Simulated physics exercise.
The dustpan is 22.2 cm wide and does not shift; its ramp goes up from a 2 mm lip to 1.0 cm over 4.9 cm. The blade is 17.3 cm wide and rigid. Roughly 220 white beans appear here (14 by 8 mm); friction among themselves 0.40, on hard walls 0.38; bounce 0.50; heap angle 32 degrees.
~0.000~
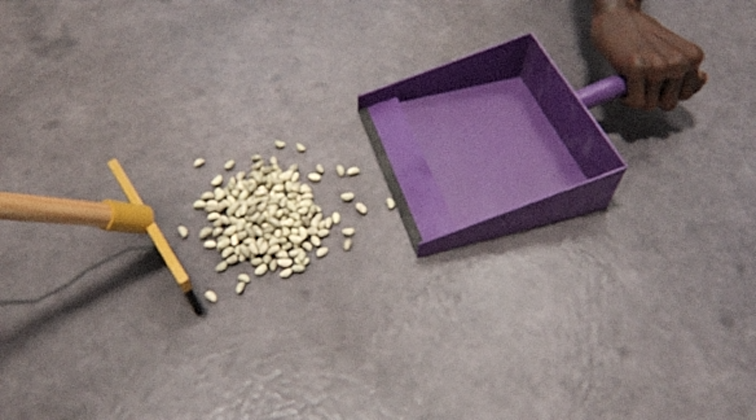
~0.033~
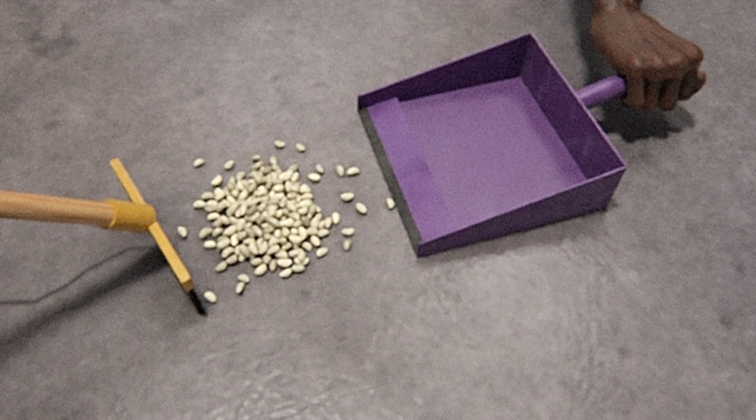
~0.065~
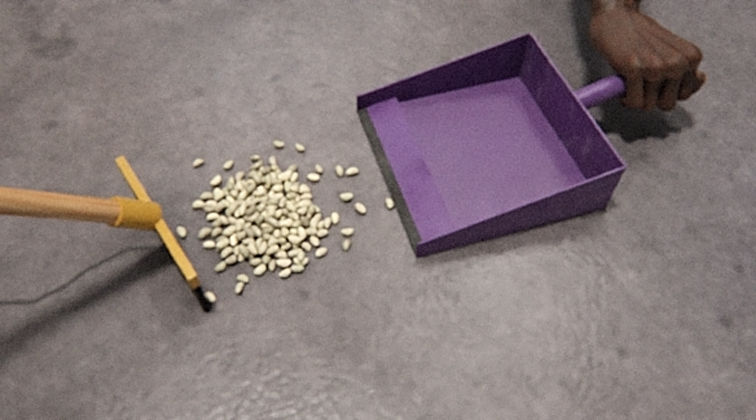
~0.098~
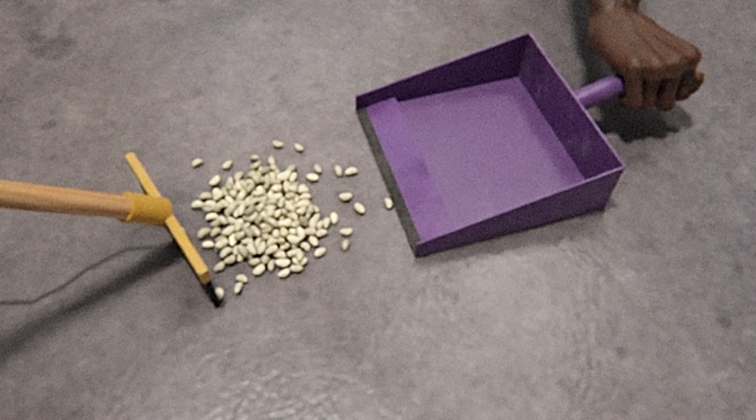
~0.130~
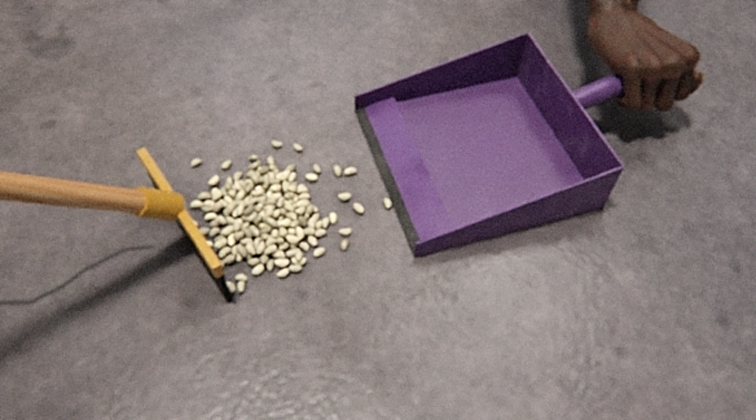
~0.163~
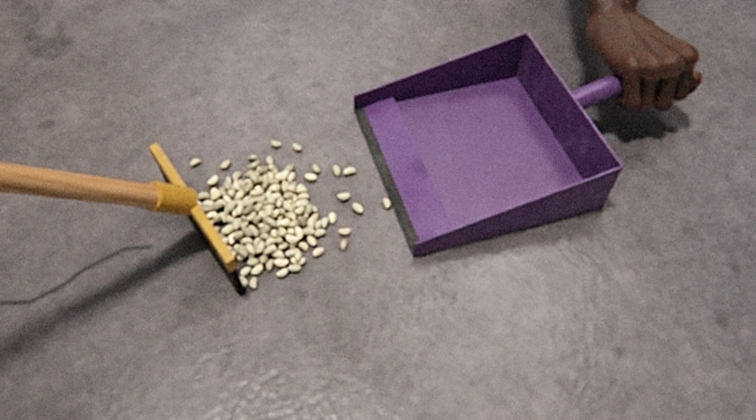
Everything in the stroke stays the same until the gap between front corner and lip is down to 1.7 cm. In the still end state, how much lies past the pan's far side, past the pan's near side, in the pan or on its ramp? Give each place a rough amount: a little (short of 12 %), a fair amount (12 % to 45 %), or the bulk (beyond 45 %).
Far side: A little; near side: A little; pan: A fair amount.
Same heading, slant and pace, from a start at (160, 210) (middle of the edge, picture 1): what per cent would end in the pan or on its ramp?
Close to 20 in a hundred.
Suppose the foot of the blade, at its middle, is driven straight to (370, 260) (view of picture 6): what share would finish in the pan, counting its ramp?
Roughly 5 percent.
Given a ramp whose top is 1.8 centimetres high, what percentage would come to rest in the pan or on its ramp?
Estimate: About 20 in a hundred.
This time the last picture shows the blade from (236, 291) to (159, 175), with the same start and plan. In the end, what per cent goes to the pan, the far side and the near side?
The pan gets 0, the far side 0 and the near side 10.
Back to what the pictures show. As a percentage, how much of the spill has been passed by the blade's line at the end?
About 10 percent.
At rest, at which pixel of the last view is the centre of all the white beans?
Roughly pixel (365, 162).
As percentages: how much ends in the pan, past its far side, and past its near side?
Far side 5; near side 0; pan 25.
Then, at 0.36 s, middle of the blade 12 cm from the lip; 0 % over the lip, far side 0 %, near side 0 %.
After 0.49 s, middle of the blade 7 cm from the lip; 5 % over the lip, far side 0 %, near side 0 %.
After 0.75 s, middle of the blade 4 cm from the lip; 25 % over the lip, far side 5 %, near side 0 %.
In the end, at 1.5 s, far side 5 %, near side 0 %, pan 25 %, in front of the lip or behind the blade 70 %.
